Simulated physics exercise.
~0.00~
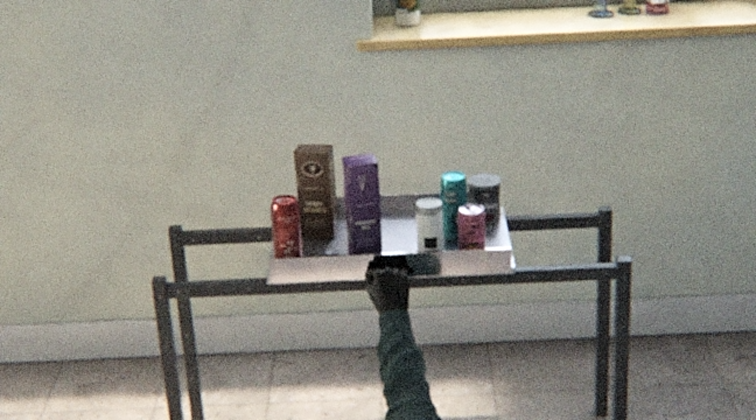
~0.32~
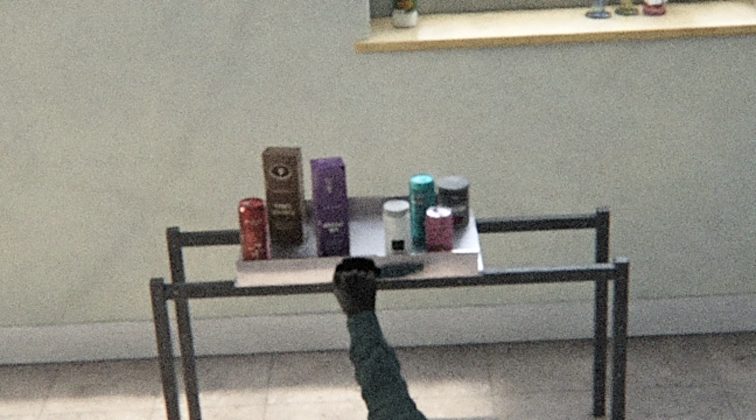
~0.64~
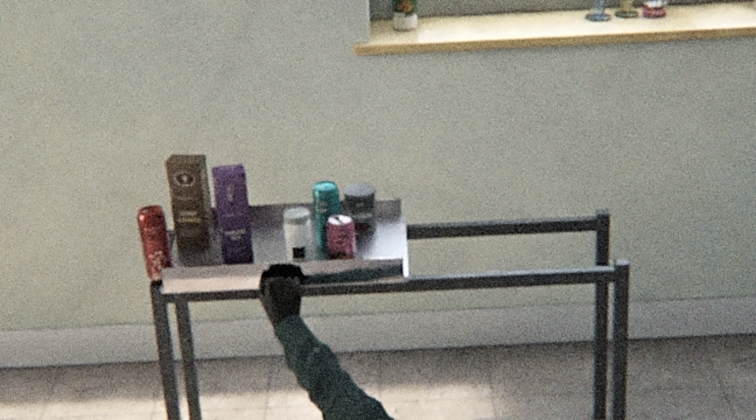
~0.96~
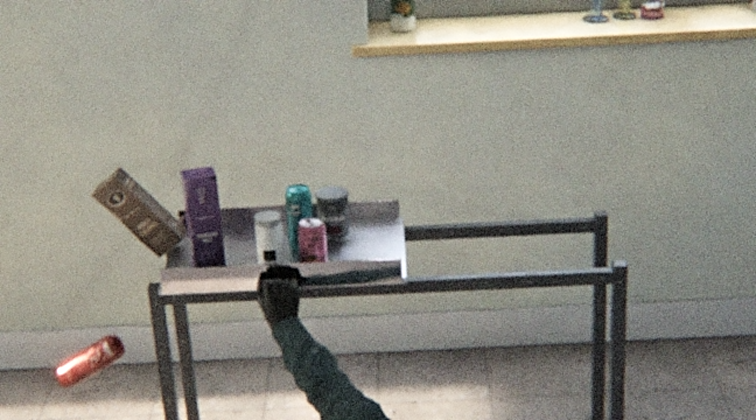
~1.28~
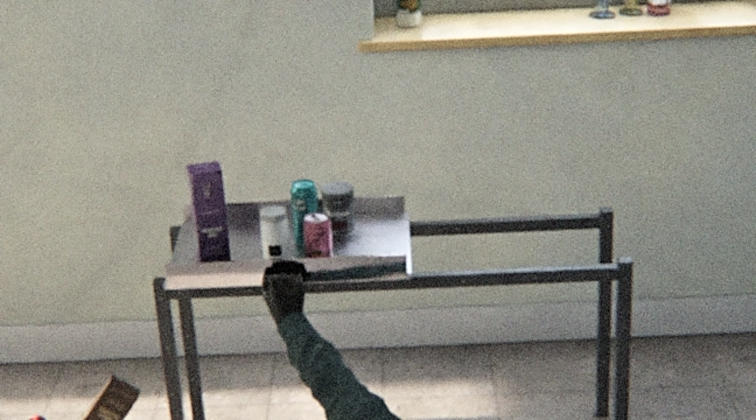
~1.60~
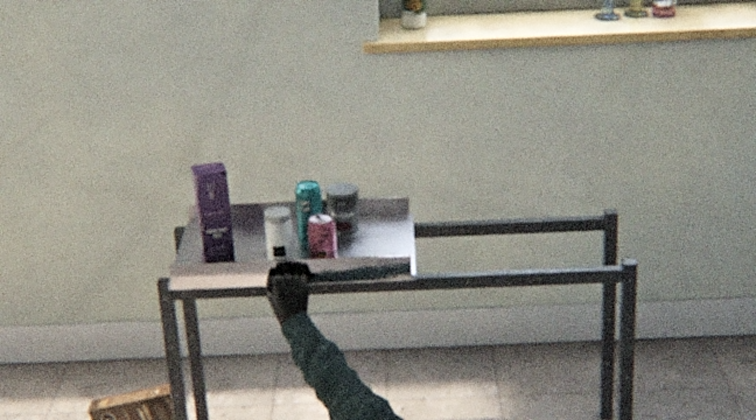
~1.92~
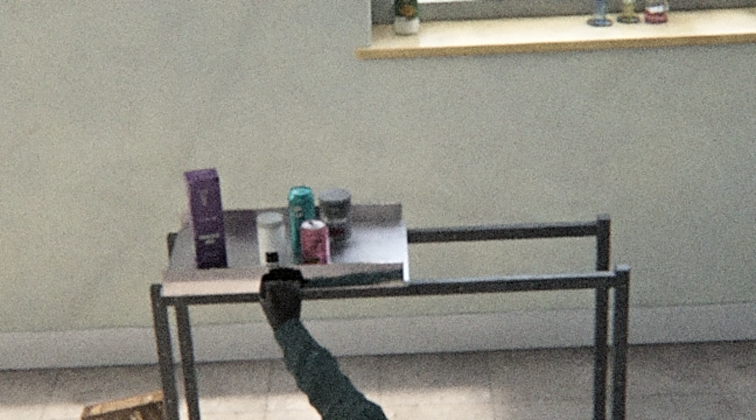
A dark-gloved hand pushed a tray of cans, cartons and jars left along a metal frame until it stopped at the end, where the red can and then the brown box tumbled off to the floor, while the rest stayed standing on the tray.
